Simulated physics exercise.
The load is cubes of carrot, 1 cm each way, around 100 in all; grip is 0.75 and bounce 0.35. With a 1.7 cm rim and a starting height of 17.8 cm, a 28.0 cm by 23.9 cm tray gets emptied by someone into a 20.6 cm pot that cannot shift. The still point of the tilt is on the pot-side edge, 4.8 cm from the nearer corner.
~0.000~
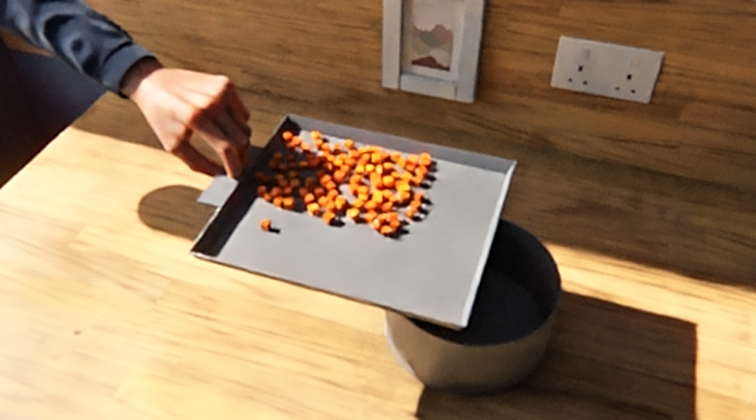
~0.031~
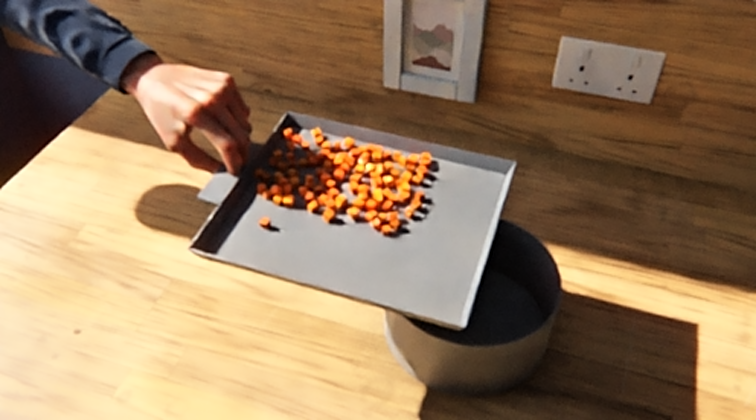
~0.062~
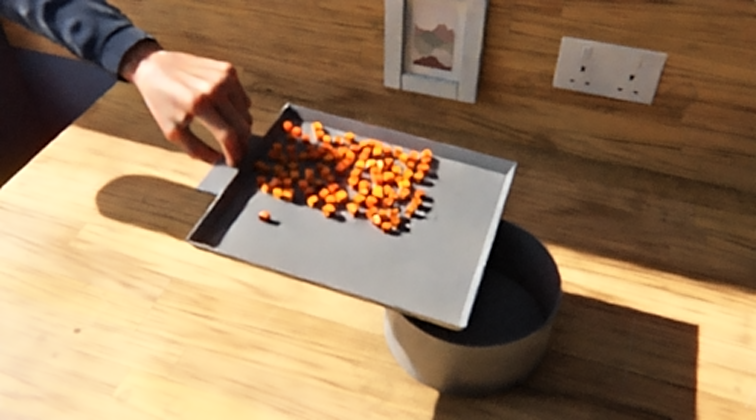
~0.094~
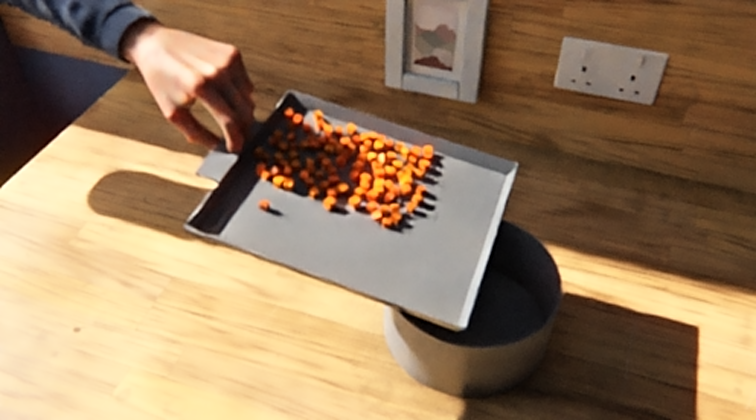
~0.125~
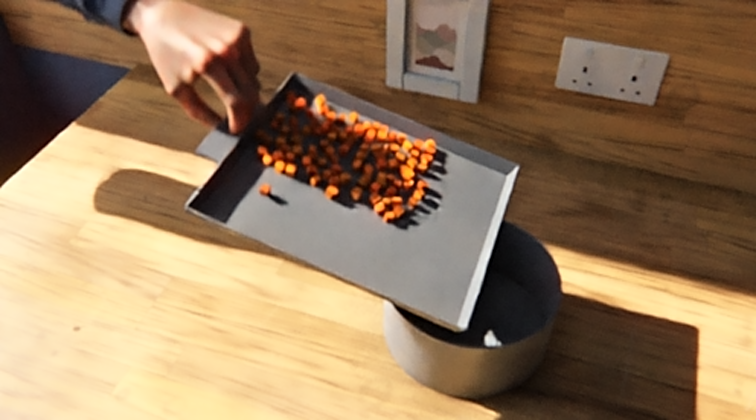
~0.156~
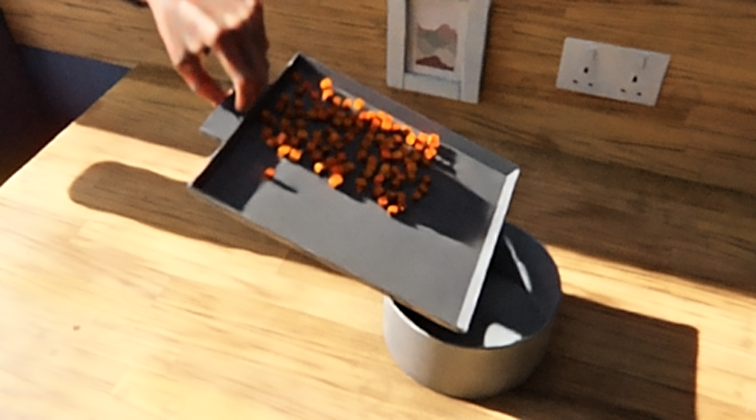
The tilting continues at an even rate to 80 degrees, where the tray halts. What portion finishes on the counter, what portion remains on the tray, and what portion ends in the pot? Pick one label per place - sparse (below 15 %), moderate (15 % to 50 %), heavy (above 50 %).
Counter: Heavy; tray: Sparse; pot: Moderate.
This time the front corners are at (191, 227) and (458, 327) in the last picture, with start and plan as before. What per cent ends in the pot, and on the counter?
Pot 0 % / counter 100 %.
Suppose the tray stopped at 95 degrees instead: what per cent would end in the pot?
Near 35 %, then.
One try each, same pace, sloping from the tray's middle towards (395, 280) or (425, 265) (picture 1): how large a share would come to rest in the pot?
I'd put it at about 0 per cent for the first tilt and about 0 per cent for the second.
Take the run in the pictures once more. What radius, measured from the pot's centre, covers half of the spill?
Distance: Around 30 cm.
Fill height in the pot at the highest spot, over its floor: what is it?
Top level: Approx. 1.0 cm.
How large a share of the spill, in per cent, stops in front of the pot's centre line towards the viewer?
About 30 percent of the spill.
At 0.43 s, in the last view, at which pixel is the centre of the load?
Near (479, 116).
After 0.32 s, tilt 52 degrees; the tray holds 100 %, the pot 0 %.
Then, at 0.43 s, tilt 73 degrees; the tray holds 100 %, the pot 0 %.
After 0.67 s, tilt 80 degrees; the tray holds 0 %, the pot 35 %.
By 2.0 s all is still; counter 65 %, tray 0 %, pot 35 %.
